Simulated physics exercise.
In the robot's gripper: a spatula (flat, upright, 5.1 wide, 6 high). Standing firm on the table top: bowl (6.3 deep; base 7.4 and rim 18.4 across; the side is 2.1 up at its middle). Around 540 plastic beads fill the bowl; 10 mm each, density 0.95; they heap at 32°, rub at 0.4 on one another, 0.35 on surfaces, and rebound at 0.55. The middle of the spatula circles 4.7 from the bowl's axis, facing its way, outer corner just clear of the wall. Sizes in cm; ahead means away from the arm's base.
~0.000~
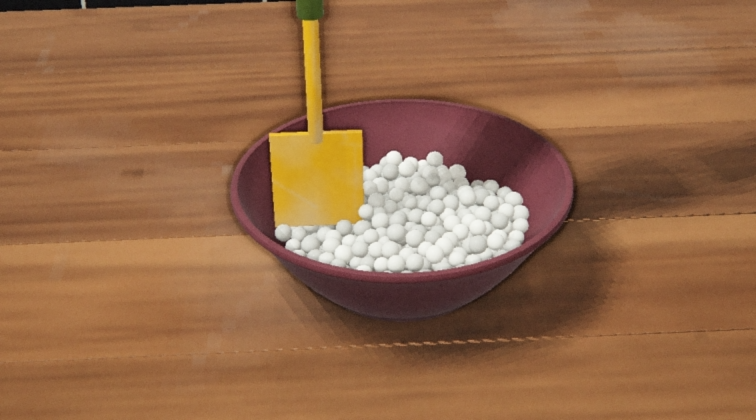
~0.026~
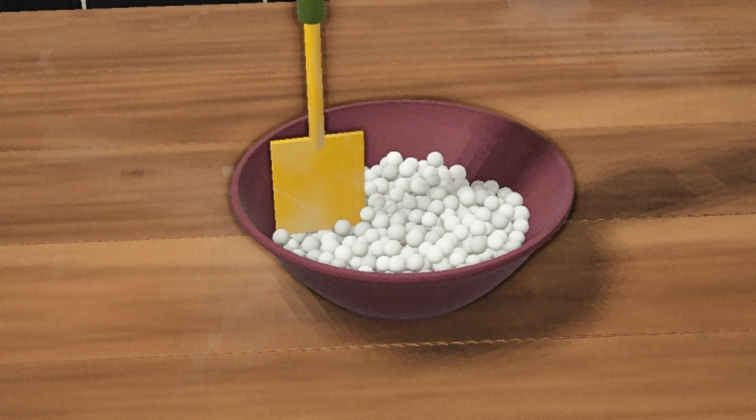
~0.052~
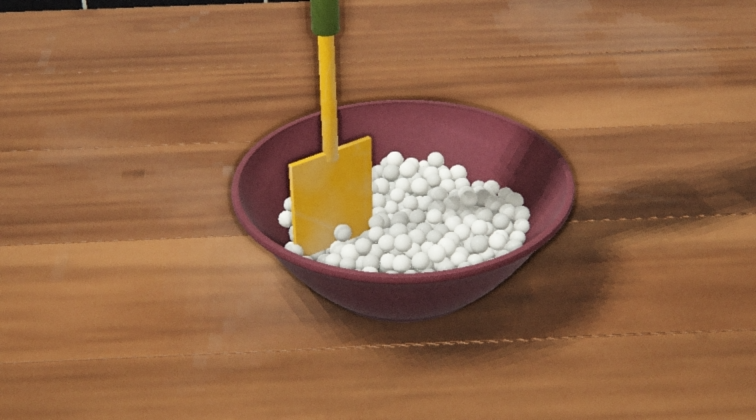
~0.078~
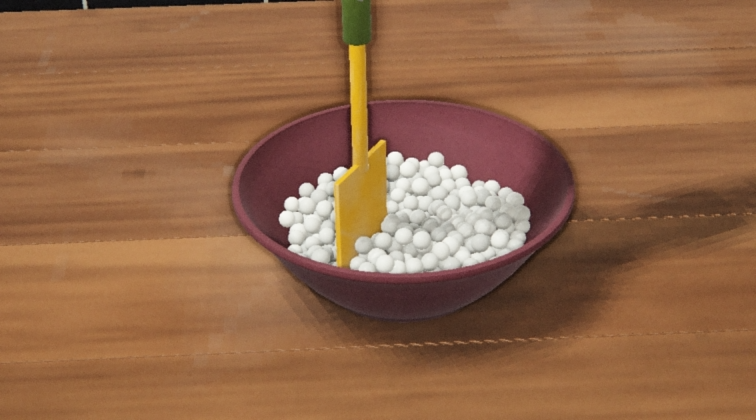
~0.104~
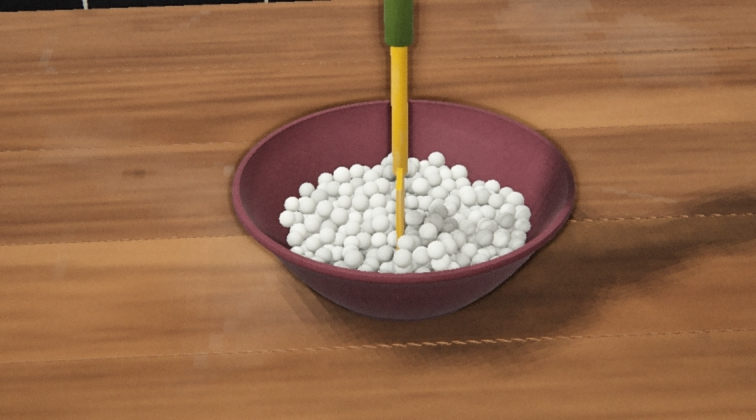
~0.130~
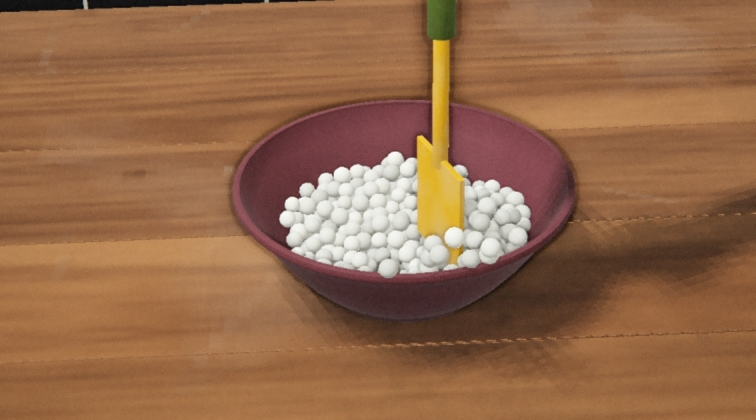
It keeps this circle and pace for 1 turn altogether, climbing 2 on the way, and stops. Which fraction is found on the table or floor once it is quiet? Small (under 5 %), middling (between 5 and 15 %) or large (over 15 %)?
A middling share, between 5 and 15 %, ends on the table or floor.
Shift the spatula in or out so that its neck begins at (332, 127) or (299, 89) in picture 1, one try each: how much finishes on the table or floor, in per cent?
Some 25 and 0 per cent.
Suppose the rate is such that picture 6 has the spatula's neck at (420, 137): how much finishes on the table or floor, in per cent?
About 10 per cent.
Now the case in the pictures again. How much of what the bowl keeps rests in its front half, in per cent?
About 45 per cent.
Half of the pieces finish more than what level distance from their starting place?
About 0 cm.
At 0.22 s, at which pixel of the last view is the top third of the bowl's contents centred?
Around (435, 199).
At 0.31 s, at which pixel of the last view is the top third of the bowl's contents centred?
Near (417, 202).
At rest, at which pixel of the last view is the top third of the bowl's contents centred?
Near (417, 206).
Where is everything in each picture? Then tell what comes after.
The first picture shows the spatula neck at (315, 109), 0° round; upper third of the load around (411, 222), from x 285 to 520, top at y 160; 544 in the bowl.
The second picture shows the spatula neck at (316, 113), 9° round; upper third of the load around (411, 222), from x 280 to 520, top at y 160.
The third picture shows the spatula neck at (330, 126), 32° round; upper third of the load around (412, 223), from x 285 to 520, top at y 160.
The fourth picture shows the spatula neck at (360, 137), 58° round; upper third of the load around (415, 223), from x 285 to 520, top at y 160.
The fifth picture shows the spatula neck at (400, 139), 85° round; upper third of the load around (428, 223), from x 290 to 525, top at y 160; 543 in the bowl, 1 in flight or on the tool.
The sixth picture shows the spatula neck at (441, 132), 111° round; upper third of the load around (446, 218), from x 290 to 525, top at y 160; 539 in the bowl, 5 in flight or on the tool.
After 0.22 s, 202° round, highest piece 10 above the table; 517 in the bowl, 1 on the table or floor, 26 in flight or on the tool.
After 0.31 s, 294° round, highest piece 10 above the table; 504 in the bowl, 23 on the table or floor, 17 in flight or on the tool.
After 0.56 s, 0° round, highest piece 5 above the table; 500 in the bowl, 44 on the table or floor.
After 1.26 s, 0° round, highest piece 5 above the table; 500 in the bowl, 44 on the table or floor.
In the end, 500 in the bowl, 44 on the table or floor. That is 8 % on the table or floor.
